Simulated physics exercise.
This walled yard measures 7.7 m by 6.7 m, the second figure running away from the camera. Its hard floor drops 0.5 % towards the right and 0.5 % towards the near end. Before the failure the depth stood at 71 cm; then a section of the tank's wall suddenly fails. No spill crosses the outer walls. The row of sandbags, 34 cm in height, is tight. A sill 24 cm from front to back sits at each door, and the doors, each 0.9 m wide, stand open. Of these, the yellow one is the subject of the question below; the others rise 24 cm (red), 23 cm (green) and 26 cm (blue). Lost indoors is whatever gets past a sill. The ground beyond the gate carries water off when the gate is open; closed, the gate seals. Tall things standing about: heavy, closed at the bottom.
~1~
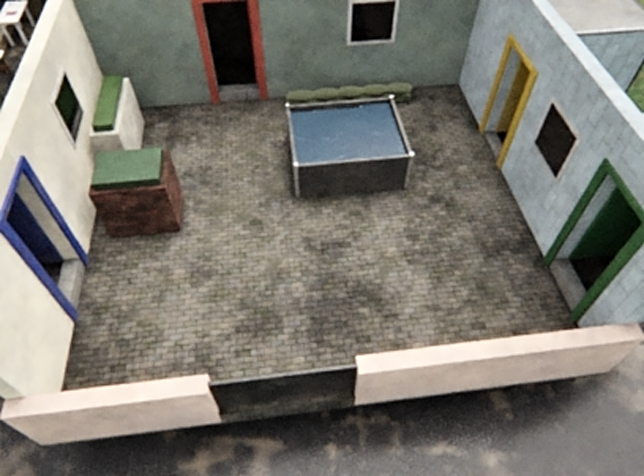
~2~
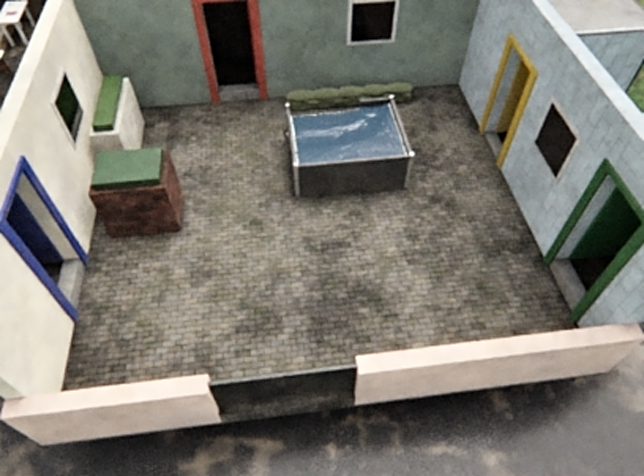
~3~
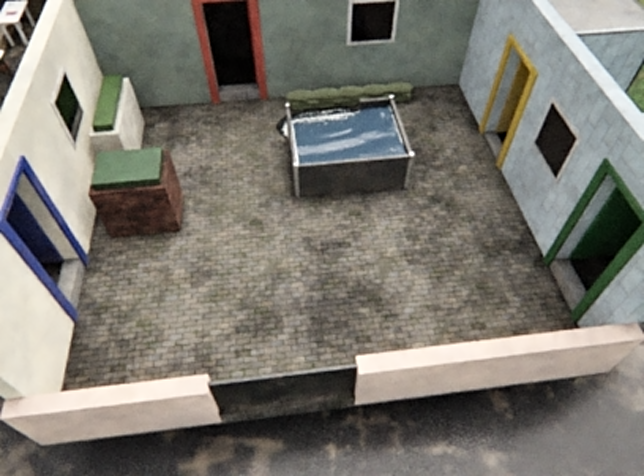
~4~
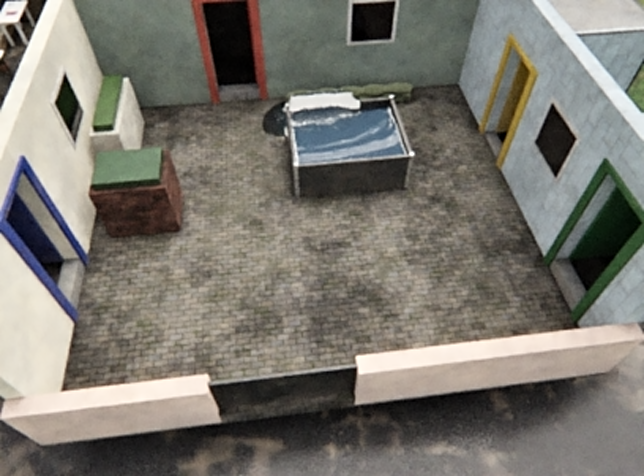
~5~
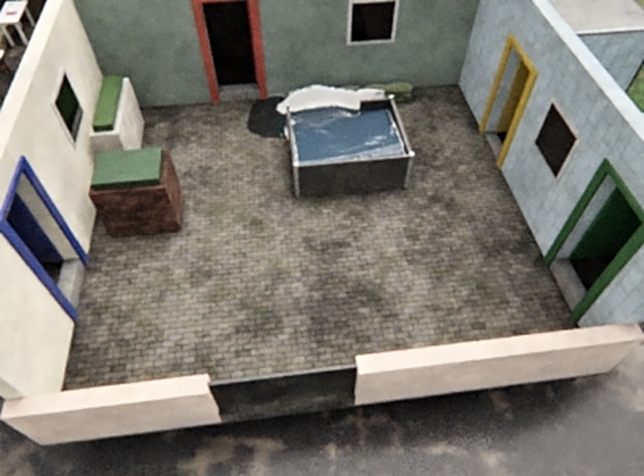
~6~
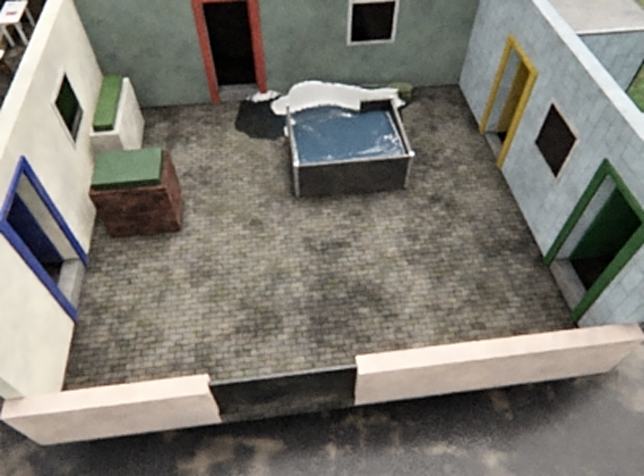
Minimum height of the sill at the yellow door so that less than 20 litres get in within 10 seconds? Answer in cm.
Roughly 11 cm.
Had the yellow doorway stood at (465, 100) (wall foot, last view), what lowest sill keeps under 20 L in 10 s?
Something near 17 cm.
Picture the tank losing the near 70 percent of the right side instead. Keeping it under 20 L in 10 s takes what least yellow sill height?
Close to 34 cm at the least.
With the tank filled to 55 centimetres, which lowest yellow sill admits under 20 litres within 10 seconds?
Roughly 8.5 cm high.
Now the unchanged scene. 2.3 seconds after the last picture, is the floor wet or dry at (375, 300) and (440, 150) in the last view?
Note: Point one not yet reached; point two reached.
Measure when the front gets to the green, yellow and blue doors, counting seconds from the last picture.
Door green 2.6 s / door yellow 1.0 s / door blue 2.8 s.
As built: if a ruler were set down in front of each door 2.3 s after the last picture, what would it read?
In cm: Red 12, green 0, yellow 12, blue 0.
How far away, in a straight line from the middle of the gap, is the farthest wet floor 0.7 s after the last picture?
Distance from gap: Approx. 3.6 m.
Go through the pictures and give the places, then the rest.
The first frame shows still water, 71 cm deep, in the tank at (347, 133); the yellow door at (505, 108) is dry.
In the second frame, water pours out on the far side and has run 0.4 m, to a hidden place; about 10 cm deep outside, 71 cm at the back.
In the third frame, the gap is on the far side, the front 0.8 m out at a hidden place; the back of the tank holds 71 cm.
In the fourth frame, the gap is on the far side, the front 1.1 m out at (286, 104); the back of the tank holds 66 cm.
In the fifth frame, the front is at (263, 99), 1.5 m from the gap on the far side; 2.8 m2 of floor is wet, 60 cm left at the back.
In the sixth frame, the front is at (247, 100), 1.6 m from the gap on the far side; 3.2 m2 of floor is wet, 61 cm left at the back; the yellow door at (505, 108), 3.4 m from the gap, is still 2.1 m from the nearest water.
Then, 0.7 s after the last picture water covers 20 % of the floor, deepest (50 cm) near (317, 110); it has not reached the yellow door.
Then, 2.3 s after the last picture water covers 30 % of the floor, deepest (34 cm) near (116, 115); 12 cm at the yellow door, 30 litres in over its 6 cm sill.
Then, 9.3 s after the last picture water covers 85 % of the floor, deepest (10 cm) near (344, 382); 6 cm at the yellow door, 88 litres in over its 6 cm sill.
At the yellow door as built, the water peaked near 14 cm, 1.5 s after the last picture.
With a sill of 9 cm, 40 litres would have come in within the 10 s; with 12.5 cm, 12 litres. So under 20 litres takes about 11 cm.
